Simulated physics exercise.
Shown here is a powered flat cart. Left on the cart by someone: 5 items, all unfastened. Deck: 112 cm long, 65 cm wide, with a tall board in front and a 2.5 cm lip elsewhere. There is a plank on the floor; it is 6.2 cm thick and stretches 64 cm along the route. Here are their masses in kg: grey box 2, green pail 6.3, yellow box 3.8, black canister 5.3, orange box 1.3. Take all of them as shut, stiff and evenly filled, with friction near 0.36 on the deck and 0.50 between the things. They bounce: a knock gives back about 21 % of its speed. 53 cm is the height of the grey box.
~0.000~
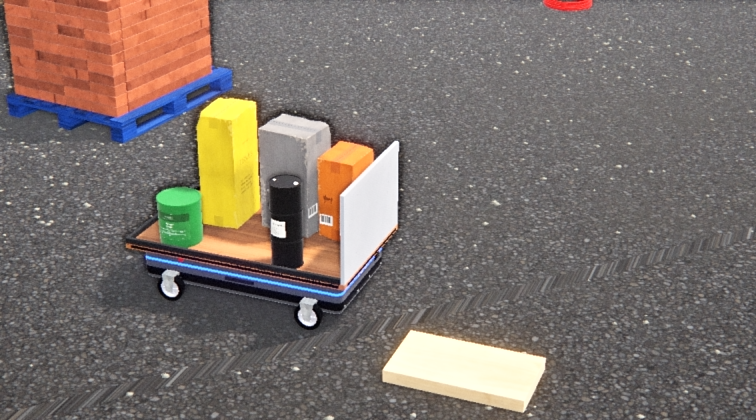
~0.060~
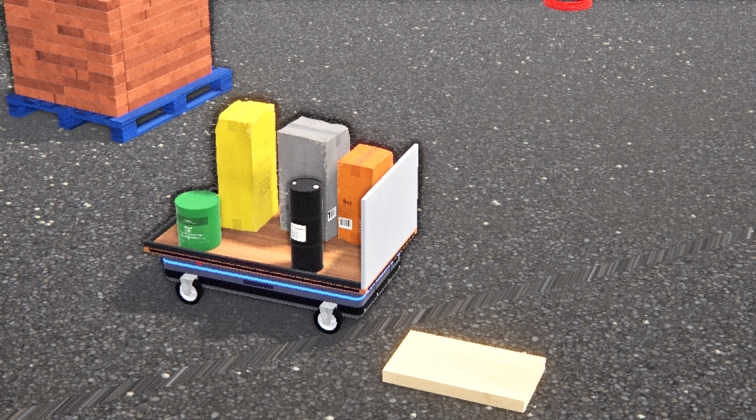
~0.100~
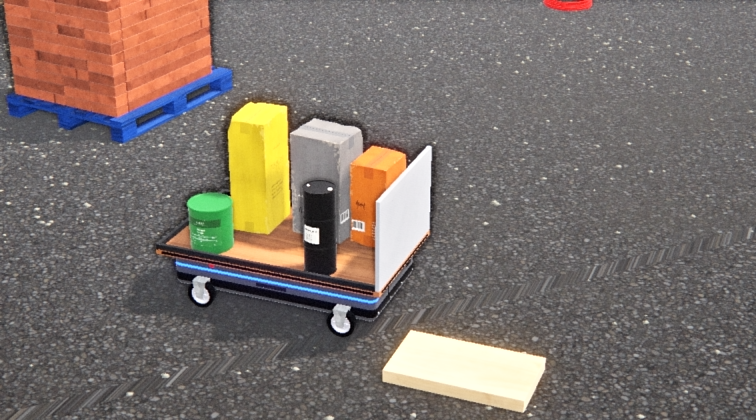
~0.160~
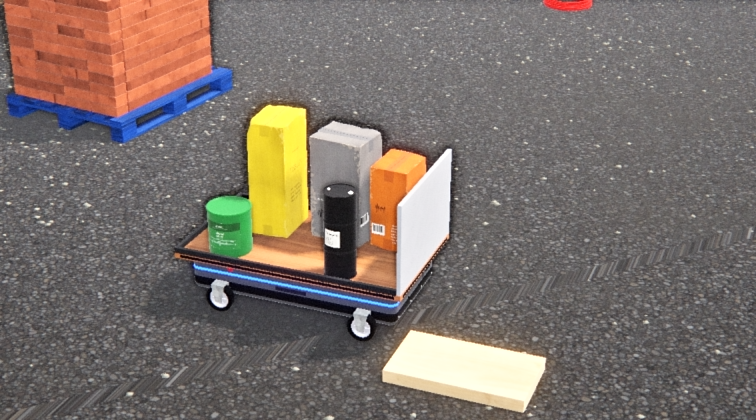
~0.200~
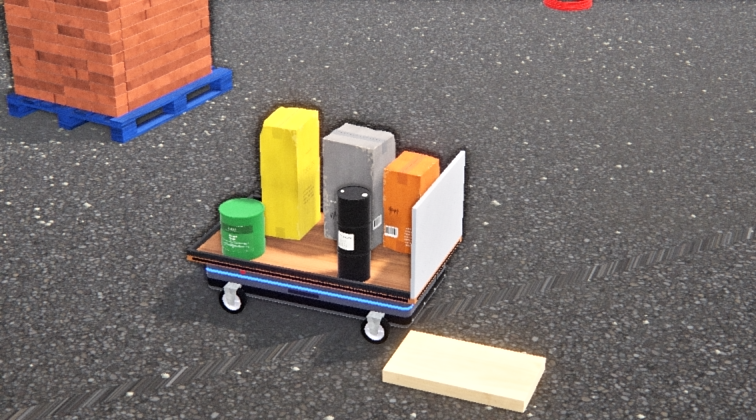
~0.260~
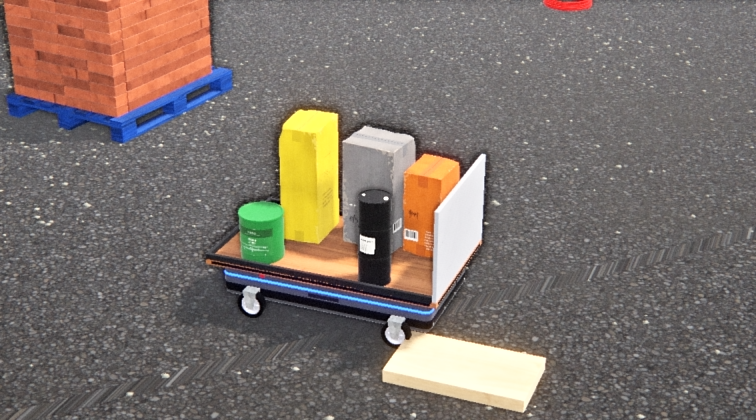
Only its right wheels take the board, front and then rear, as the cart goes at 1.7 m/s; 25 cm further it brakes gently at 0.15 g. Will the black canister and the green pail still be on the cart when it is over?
Black canister: Yes, green pail: Yes.
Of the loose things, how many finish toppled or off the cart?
The tally is 5.
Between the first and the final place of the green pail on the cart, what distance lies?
Displacement: Approx. 42 cm.
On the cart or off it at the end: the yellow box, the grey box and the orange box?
When everything stops, the yellow box is still in bounds, the grey box is out of bounds, and the orange box is out of bounds.
After 0.86 s, 146 cm covered; black canister 70° off upright near (561, 257); green pail 24° off upright near (472, 224); orange box 32° off upright.
After 1.56 s, 258 cm covered; grey box and orange box now off the cart; black canister on its side; green pail 49° off upright.
In the end (3.0 s), off the cart, grey box and orange box; toppled on the cart, green pail, yellow box and black canister.
